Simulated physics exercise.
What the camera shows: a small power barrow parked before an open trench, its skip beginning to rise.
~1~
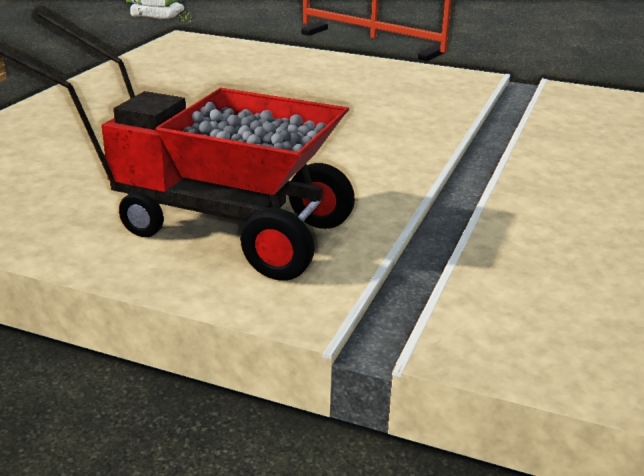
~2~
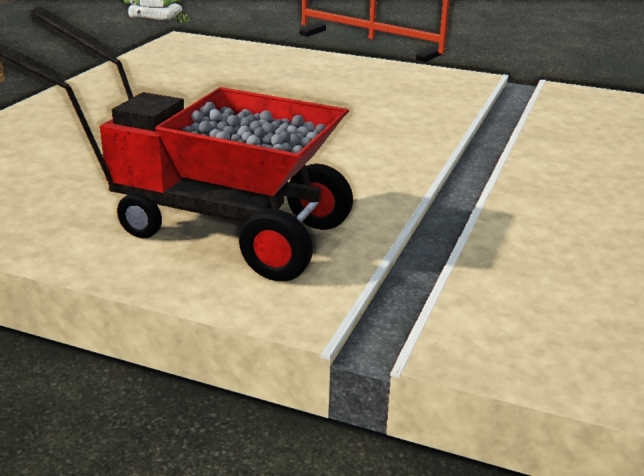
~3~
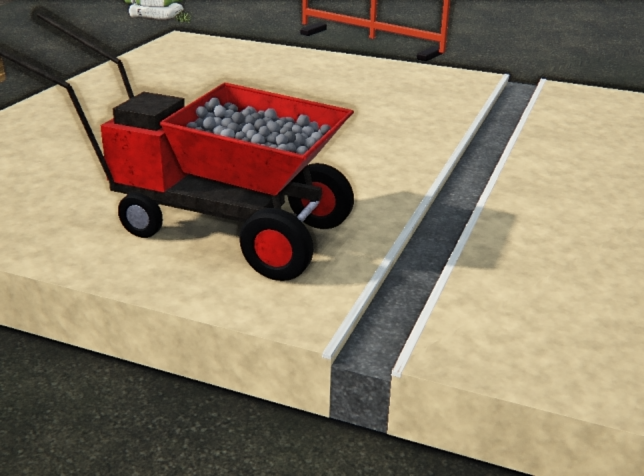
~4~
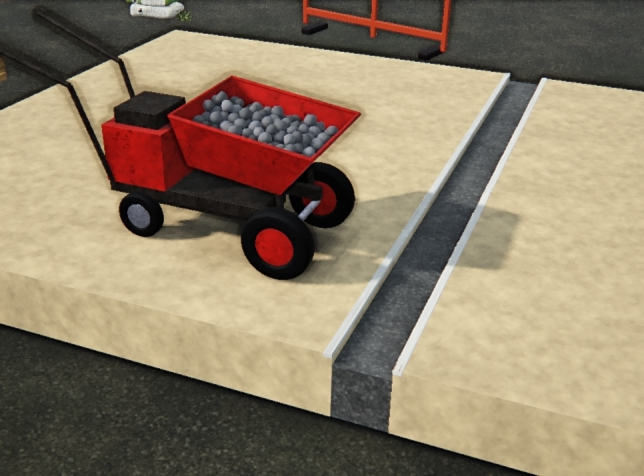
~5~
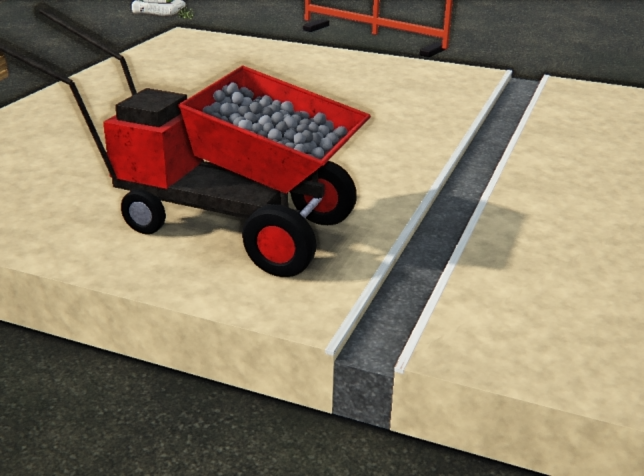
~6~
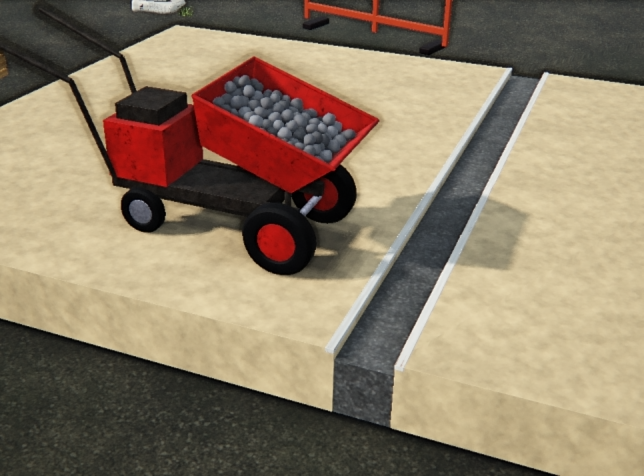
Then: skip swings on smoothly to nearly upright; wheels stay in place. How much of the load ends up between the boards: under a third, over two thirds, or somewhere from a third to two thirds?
Partly in, a third to two thirds.
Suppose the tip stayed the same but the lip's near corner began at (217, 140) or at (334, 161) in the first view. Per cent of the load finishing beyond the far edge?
I'd expect close to 0 per cent and then close to 70 per cent.
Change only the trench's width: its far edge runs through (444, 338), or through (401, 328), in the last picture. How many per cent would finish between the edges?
In order, some 80 and some 40 percent.
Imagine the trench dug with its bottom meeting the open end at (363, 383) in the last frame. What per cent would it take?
80 %.
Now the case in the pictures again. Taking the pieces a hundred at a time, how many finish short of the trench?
0 %.
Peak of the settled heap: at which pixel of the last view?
Roughly at (431, 240).
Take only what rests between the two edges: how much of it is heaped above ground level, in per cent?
Estimate: Near 60 per cent.
Shortly afterwards, skip tipped steeply; the whole lot in the skip.
Next, skip tipped right over; the bulk in the skip; near a quarter in or heaped over the trench; a little beyond it; only a few falling.
Some moments later, skip tipped right over; near a quarter in the skip; near half in or heaped over the trench; near a quarter beyond it.
In the end, skip tipped right over; a little in the skip; only a few short of the trench; near half in or heaped over the trench; near a quarter beyond it.
